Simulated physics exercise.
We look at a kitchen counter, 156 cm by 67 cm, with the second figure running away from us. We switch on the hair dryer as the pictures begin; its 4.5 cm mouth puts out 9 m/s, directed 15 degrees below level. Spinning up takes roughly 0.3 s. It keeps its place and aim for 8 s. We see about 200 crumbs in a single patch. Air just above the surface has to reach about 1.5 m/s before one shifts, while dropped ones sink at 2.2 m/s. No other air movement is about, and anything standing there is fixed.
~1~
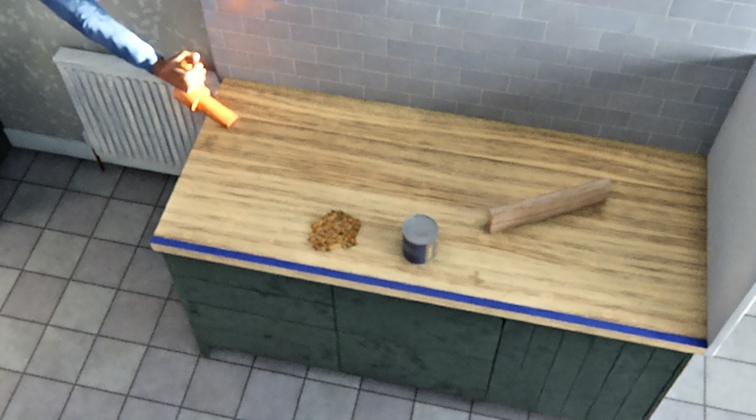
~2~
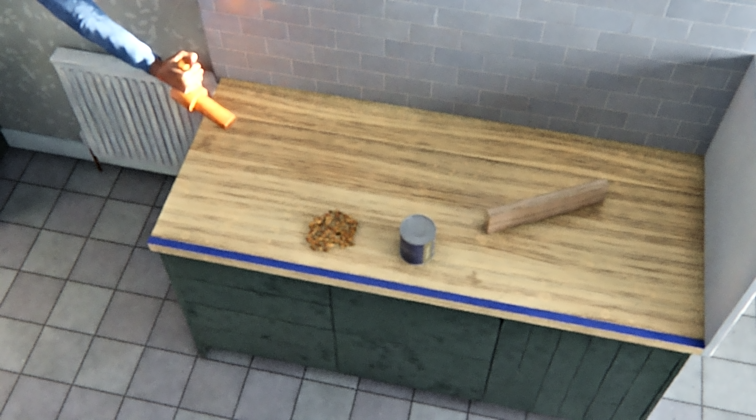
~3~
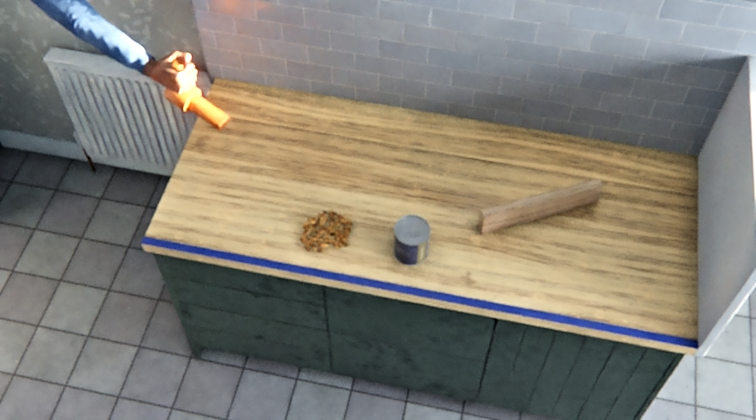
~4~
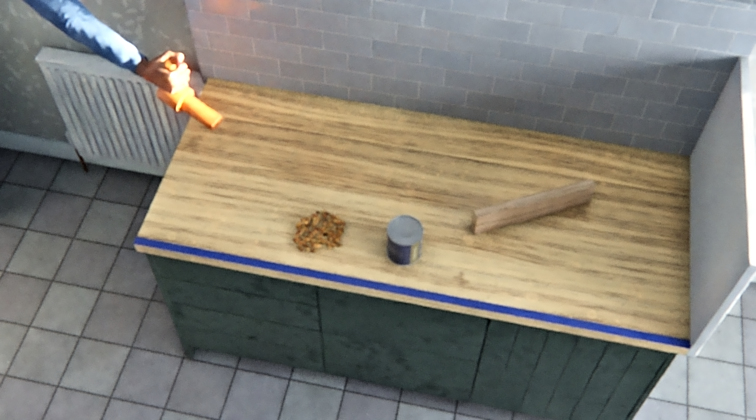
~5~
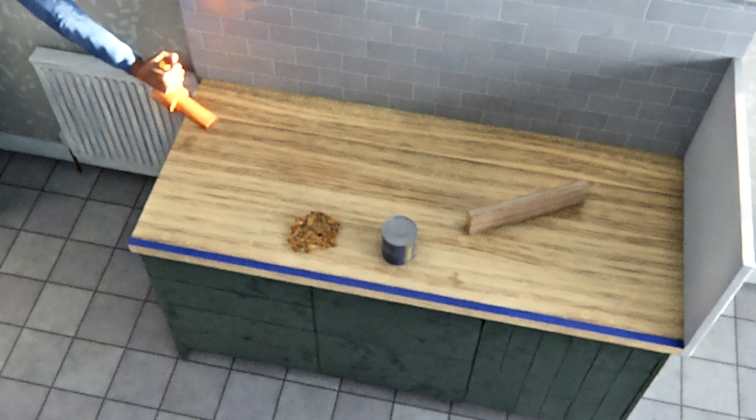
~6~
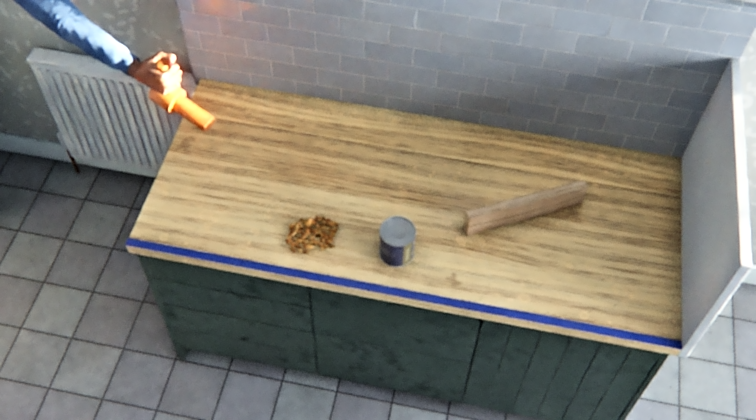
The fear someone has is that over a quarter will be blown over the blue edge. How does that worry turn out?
I'd predict that edge sees over a quarter go past.
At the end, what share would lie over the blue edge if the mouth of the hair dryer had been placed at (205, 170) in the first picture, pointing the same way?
My estimate is close to 40 percent.
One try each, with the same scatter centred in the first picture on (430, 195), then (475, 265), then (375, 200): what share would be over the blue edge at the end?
First try 0 %, second 2 %, third 10 %.
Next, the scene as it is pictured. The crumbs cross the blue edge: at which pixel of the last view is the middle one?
Around (368, 291).
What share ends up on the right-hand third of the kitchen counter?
About 0 percent.
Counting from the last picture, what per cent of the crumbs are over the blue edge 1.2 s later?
Roughly 100 per cent.
Then, 1.2 s after the last picture, 100 % are over the blue edge; 100 % have settled or left.
Then, 2.2 s after the last picture, 100 % are over the blue edge; 100 % have settled or left.
Then, 4.1 s after the last picture, 100 % are over the blue edge; 100 % have settled or left.
Then, 7.7 s after the last picture, at the end, 100 % are over the blue edge.
